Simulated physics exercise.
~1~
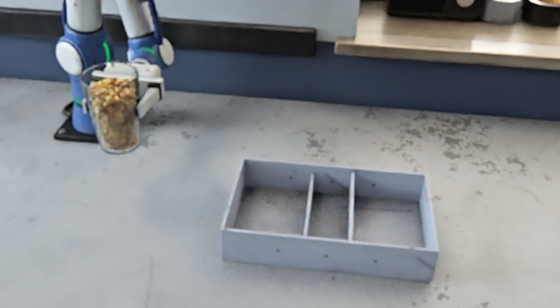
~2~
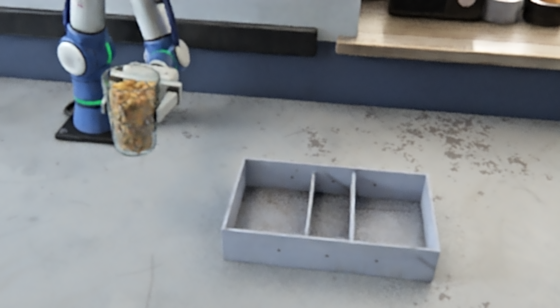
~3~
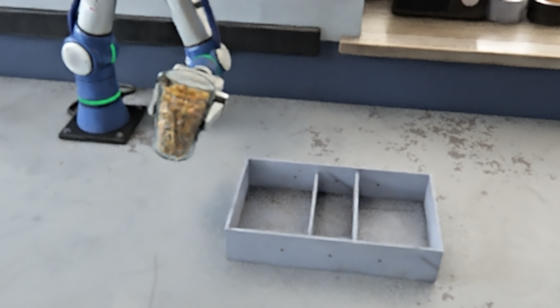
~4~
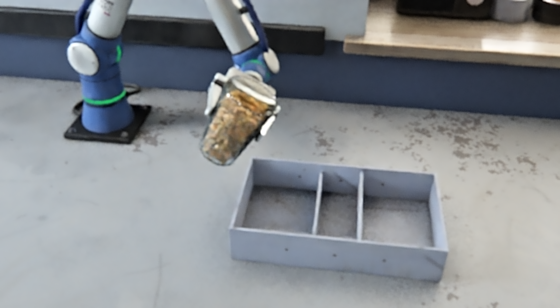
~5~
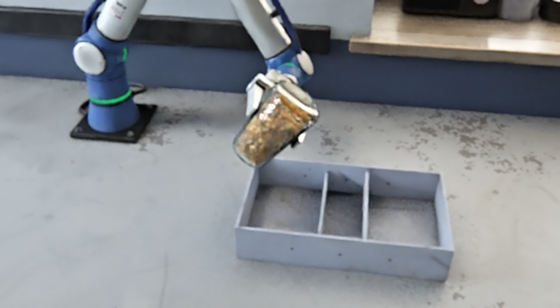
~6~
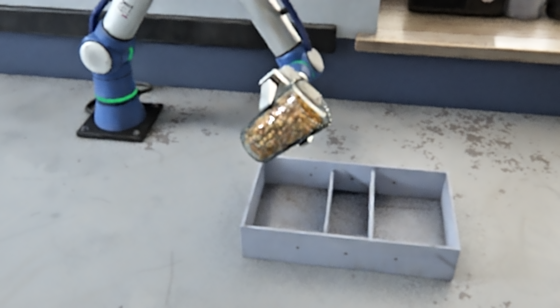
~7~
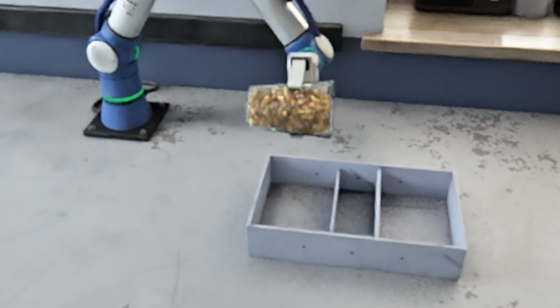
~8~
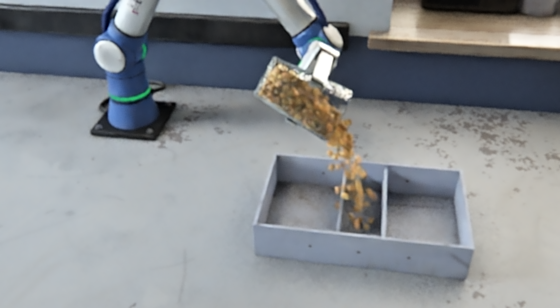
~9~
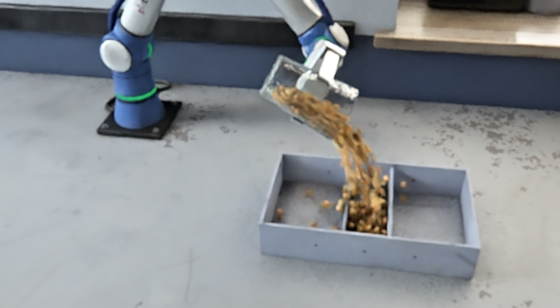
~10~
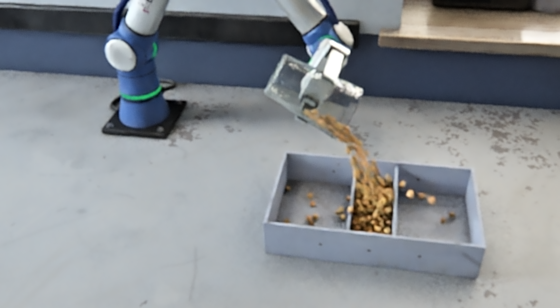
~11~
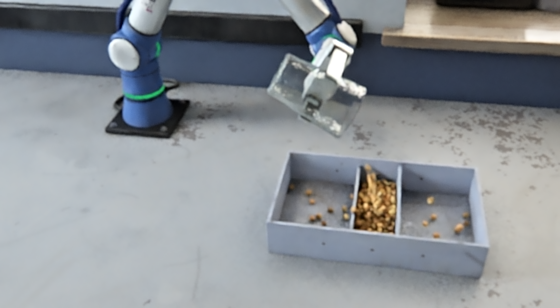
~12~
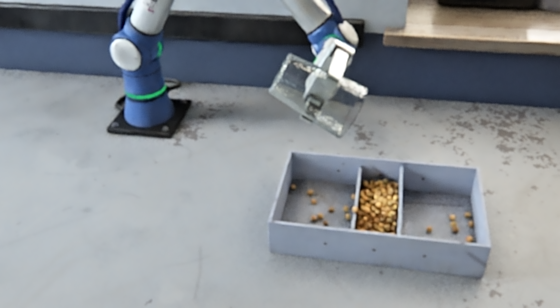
A robot arm carries a clear cup right and pours chickpeas mostly into a box's middle part.
